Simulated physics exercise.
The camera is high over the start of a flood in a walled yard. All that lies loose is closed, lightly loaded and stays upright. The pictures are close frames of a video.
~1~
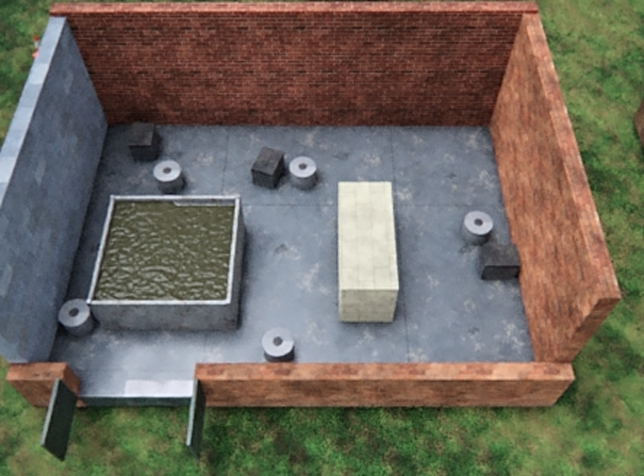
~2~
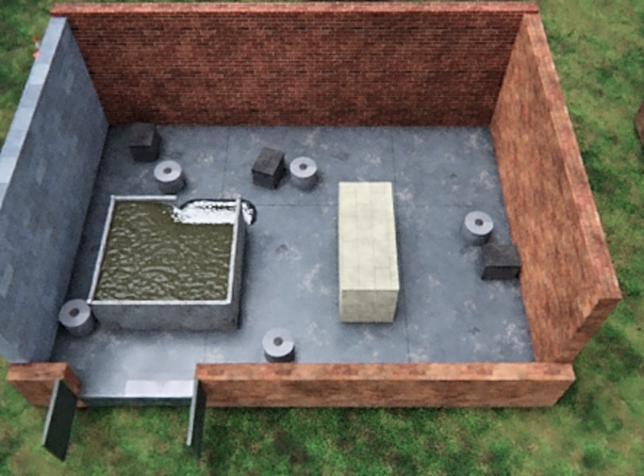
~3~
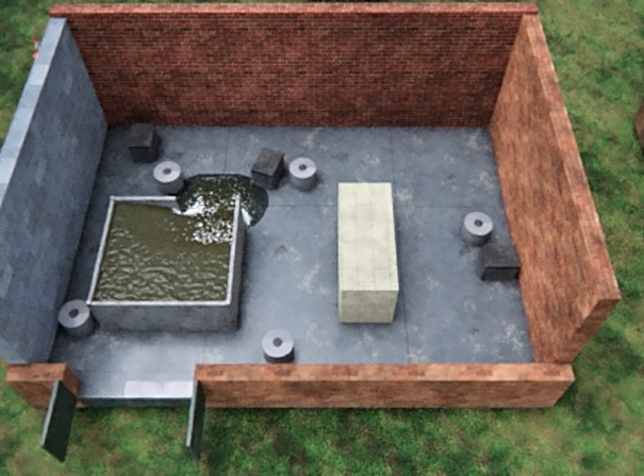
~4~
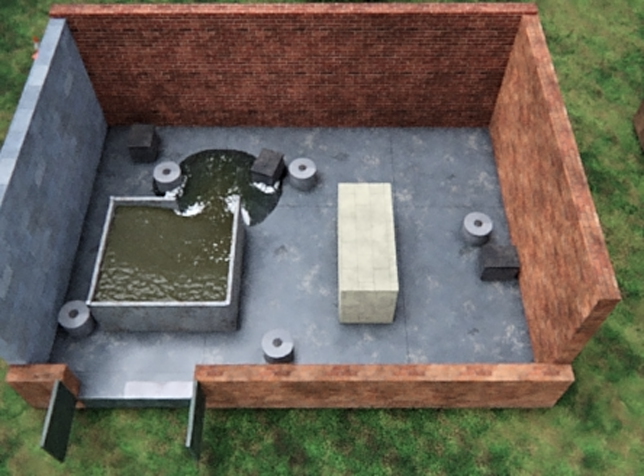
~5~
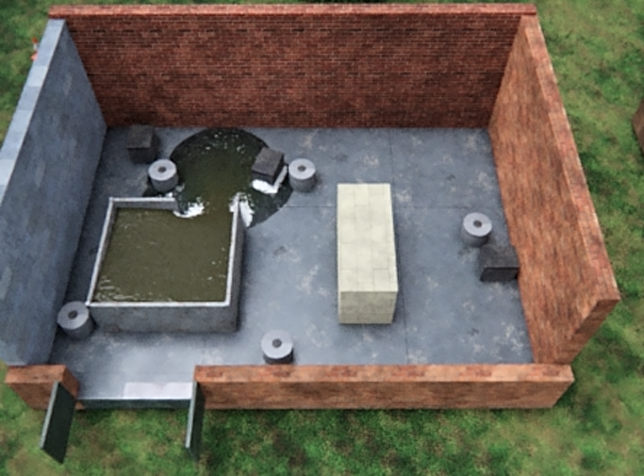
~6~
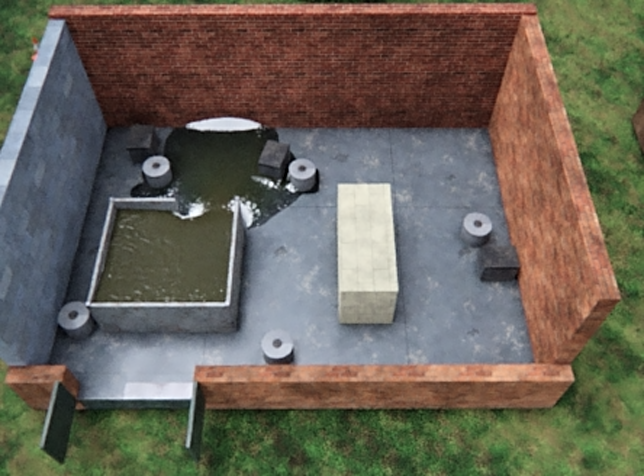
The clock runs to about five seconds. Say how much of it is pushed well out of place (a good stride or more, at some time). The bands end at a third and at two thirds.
It is at least two thirds.
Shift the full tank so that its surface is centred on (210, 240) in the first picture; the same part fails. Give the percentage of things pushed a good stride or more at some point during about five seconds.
Roughly 80 per cent.
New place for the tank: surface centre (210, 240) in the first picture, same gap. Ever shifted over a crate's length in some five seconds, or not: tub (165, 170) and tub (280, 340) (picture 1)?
As listed: No, less than that.
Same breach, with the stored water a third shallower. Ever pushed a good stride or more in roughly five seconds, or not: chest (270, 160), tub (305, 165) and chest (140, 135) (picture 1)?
One after the other: Moved that far, pushed that far, shifted that much.
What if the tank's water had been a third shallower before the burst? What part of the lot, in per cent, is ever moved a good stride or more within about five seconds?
Some 60 per cent.
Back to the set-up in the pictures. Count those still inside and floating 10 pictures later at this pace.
2 of them.
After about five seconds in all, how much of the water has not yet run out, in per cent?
Some 100 per cent.
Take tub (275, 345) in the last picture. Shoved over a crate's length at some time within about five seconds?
Answer: No.
A moment on, 2 of 8 are well off their spots; 1 afloat.
Next, 4 of 8 are well off their spots; 2 afloat.
Later, 4 of 8 are well off their spots; 4 afloat.
In the end, 7 of 8 are well off their spots, and 7 have been at some point; 4 afloat.
